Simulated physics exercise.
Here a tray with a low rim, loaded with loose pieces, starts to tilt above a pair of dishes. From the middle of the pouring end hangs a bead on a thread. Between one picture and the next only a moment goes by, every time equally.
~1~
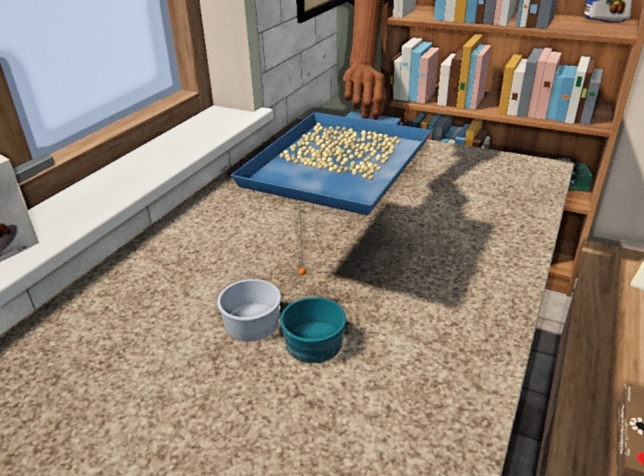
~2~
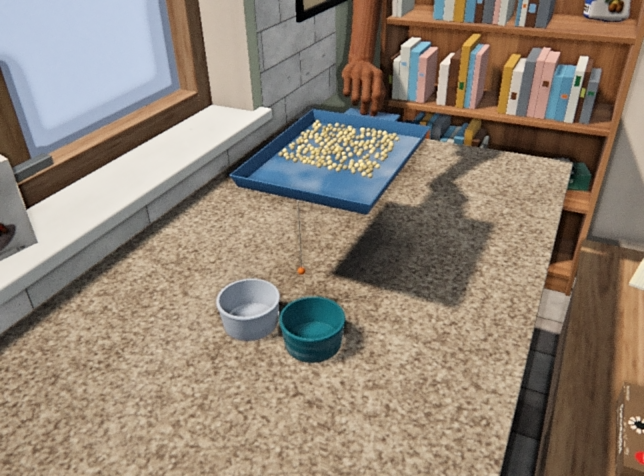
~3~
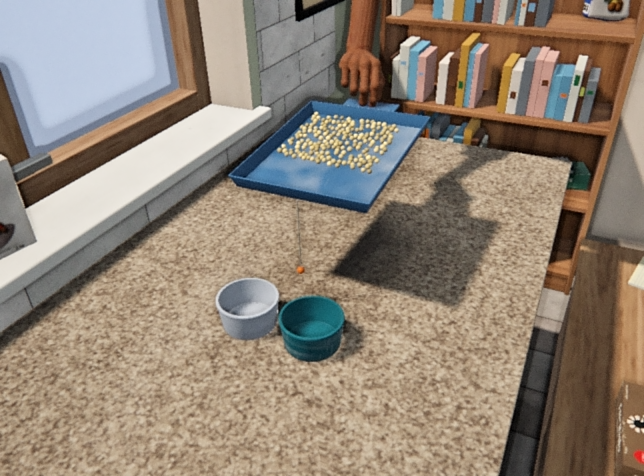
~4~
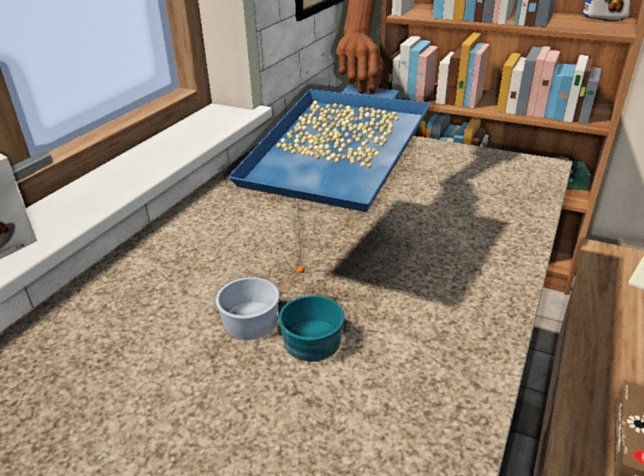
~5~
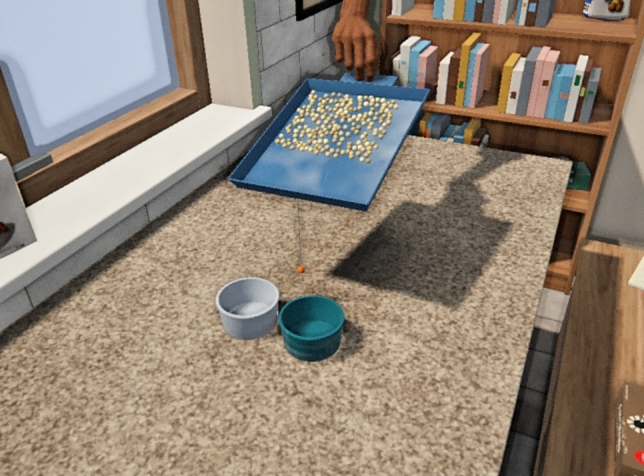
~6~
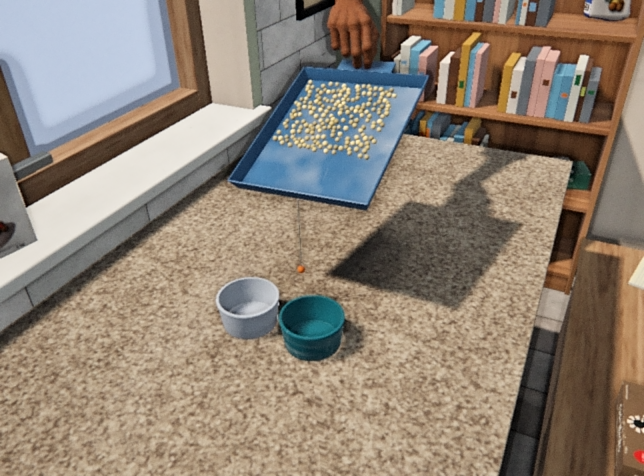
In this clip, a hand at the far end of a blue tray of pale soya beans raises that end, gradually tilting the tray above a speckled counter, while a light grey dish and a teal dish stay still below.
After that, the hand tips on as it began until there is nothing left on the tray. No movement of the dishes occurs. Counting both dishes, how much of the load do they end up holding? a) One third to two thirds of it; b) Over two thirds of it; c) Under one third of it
Option a: One third to two thirds of it.
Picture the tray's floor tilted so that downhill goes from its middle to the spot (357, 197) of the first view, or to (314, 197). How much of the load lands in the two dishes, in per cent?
In order, some 0 % and some 70 %.
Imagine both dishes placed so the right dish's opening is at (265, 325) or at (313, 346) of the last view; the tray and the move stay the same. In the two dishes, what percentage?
Trial 1 around 10 percent, trial 2 around 0 percent.
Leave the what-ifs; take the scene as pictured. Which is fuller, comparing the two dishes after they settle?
It's the leftmost one that wins.
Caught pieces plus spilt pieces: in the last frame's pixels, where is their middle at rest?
Once nothing moves, the middle sits near (247, 313).
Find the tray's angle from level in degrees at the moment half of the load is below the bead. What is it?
The angle is roughly 105° at that point.
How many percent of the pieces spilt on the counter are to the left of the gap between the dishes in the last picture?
It comes to near 80 percent of the spill.
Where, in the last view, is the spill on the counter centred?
Roughly at pixel (231, 299).
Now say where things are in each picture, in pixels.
Corners of the pouring end near (237, 174) and (368, 202), level; middle of the load near (338, 148), soya beans; left dish near (234, 327); right dish near (299, 348); bead on its thread near (303, 272), in the first picture.
Corners of the pouring end near (236, 174) and (367, 201), level; middle of the load near (337, 146), in the second picture.
Corners of the pouring end near (235, 174) and (366, 200), tipped barely, lowest at the left corner; middle of the load near (336, 139), in the third picture.
Corners of the pouring end near (235, 175) and (365, 200), tipped a little, lowest at the left corner; middle of the load near (335, 131), in the fourth picture.
Corners of the pouring end near (234, 177) and (365, 200), tipped clearly, lowest at the left corner; middle of the load near (334, 123), in the fifth picture.
Corners of the pouring end near (234, 178) and (364, 200), tipped clearly, lowest at the left corner; middle of the load near (332, 116); left dish near (233, 325); right dish near (298, 346), in the sixth picture.
Shortly afterwards, tray tipped steeply; the bulk on the tray; only a few in the left dish; near a quarter in the air.
Next, tray tipped past a quarter turn; near a quarter on the tray; only a few in the right dish; near a quarter in the left dish; near a quarter outside both; near a third in the air.
Some moments later, tray tipped past a quarter turn; a little in the right dish; near half in the left dish; near half outside both.
In the end, tray tipped past a quarter turn; a little in the right dish; near half in the left dish; near half outside both.
